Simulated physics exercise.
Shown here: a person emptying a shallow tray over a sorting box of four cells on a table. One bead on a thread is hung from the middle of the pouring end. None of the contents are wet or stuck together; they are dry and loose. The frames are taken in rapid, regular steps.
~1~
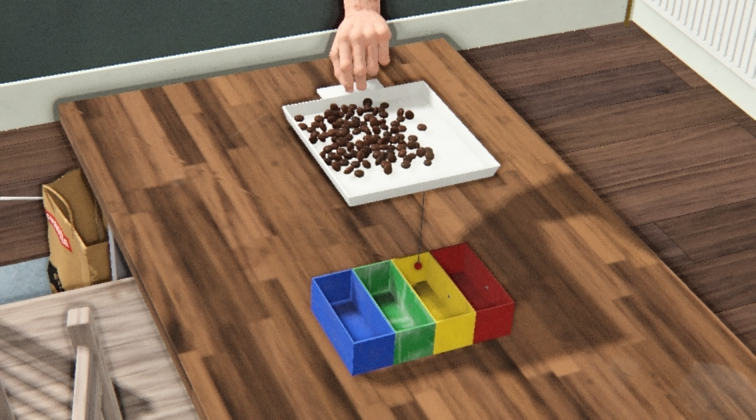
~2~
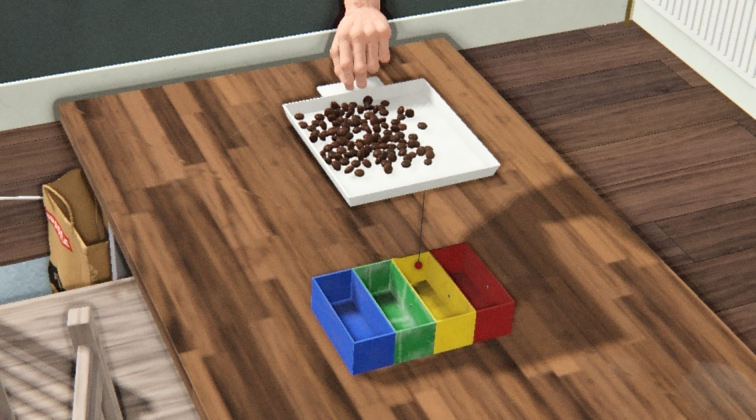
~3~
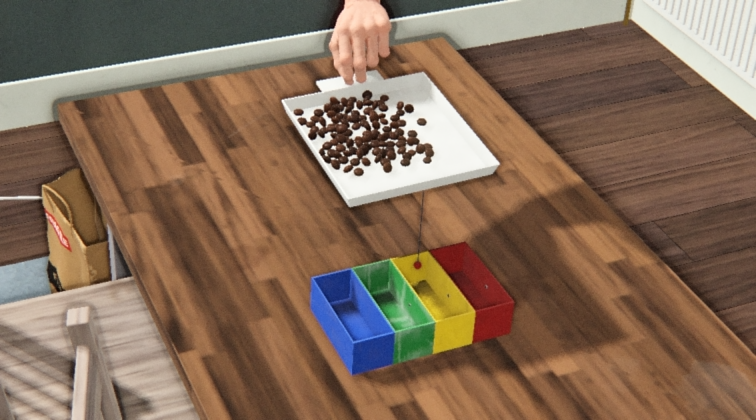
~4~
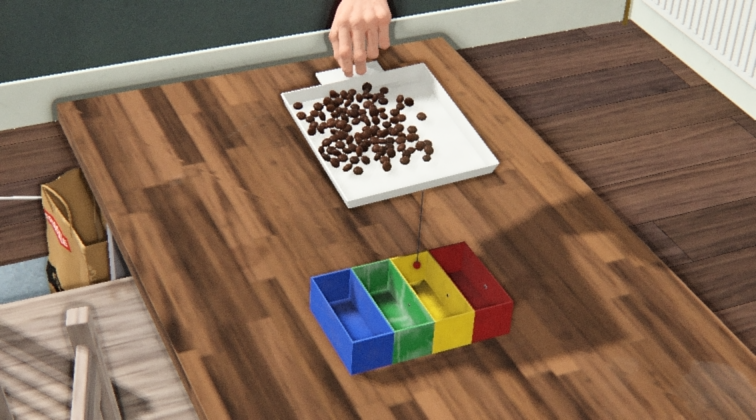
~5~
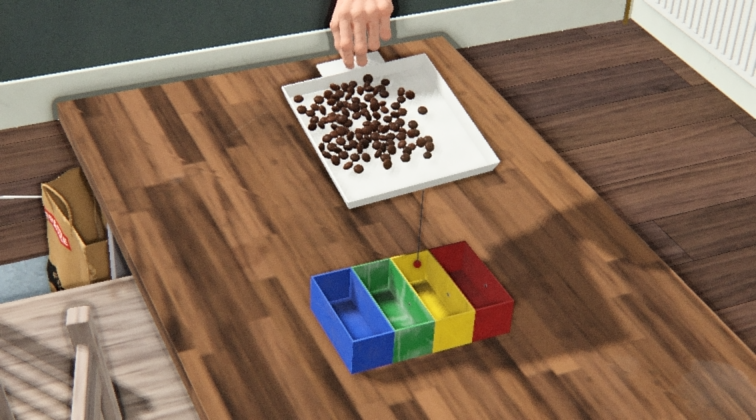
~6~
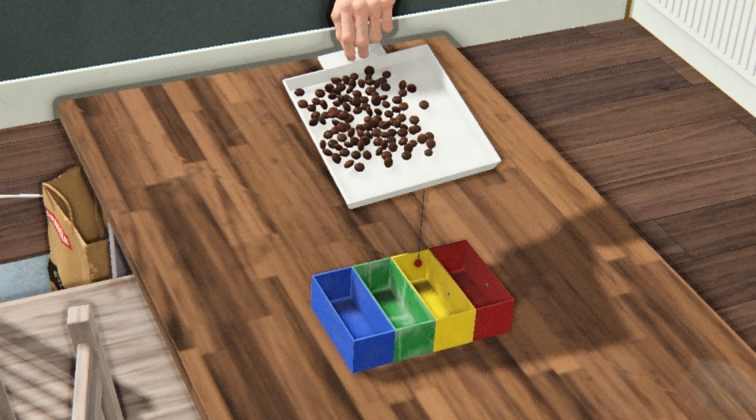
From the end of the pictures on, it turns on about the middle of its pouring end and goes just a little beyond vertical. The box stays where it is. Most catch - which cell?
Cell: Blue.
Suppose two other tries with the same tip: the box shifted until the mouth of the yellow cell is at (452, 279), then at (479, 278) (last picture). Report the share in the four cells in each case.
You'd get near 80 percent first and near 40 percent next.
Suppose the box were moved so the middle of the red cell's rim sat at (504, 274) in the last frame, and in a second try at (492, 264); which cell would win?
Try 1 - the blue cell; try 2 - that blue cell.
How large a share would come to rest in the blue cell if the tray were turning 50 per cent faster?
Roughly 50 percent.
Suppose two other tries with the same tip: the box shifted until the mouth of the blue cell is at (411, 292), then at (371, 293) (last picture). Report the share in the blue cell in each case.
First position: Some 20 %; second position: Some 60 %.
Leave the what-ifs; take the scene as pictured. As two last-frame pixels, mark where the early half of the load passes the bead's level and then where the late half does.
The opening part goes through (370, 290); what follows goes through (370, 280).
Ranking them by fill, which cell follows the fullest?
The green one.
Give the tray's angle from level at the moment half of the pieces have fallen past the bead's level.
Around 95° at that moment.
Soon, tray tipped steeply; nearly all on the tray; a stray few in the green cell; a small part falling or outside the box.
A while on, tray tipped right over; about a third on the tray; about a third in the blue cell; about a quarter in the green cell; a stray few in the yellow cell; about a quarter falling or outside the box.
Towards the end, tray tipped past a quarter turn; about half in the blue cell; about a third in the green cell; a small part in the yellow cell; a stray few falling or outside the box.
Finally, tray tipped past a quarter turn; about half in the blue cell; about a third in the green cell; a small part in the yellow cell; none in the red cell; a stray few outside the box.
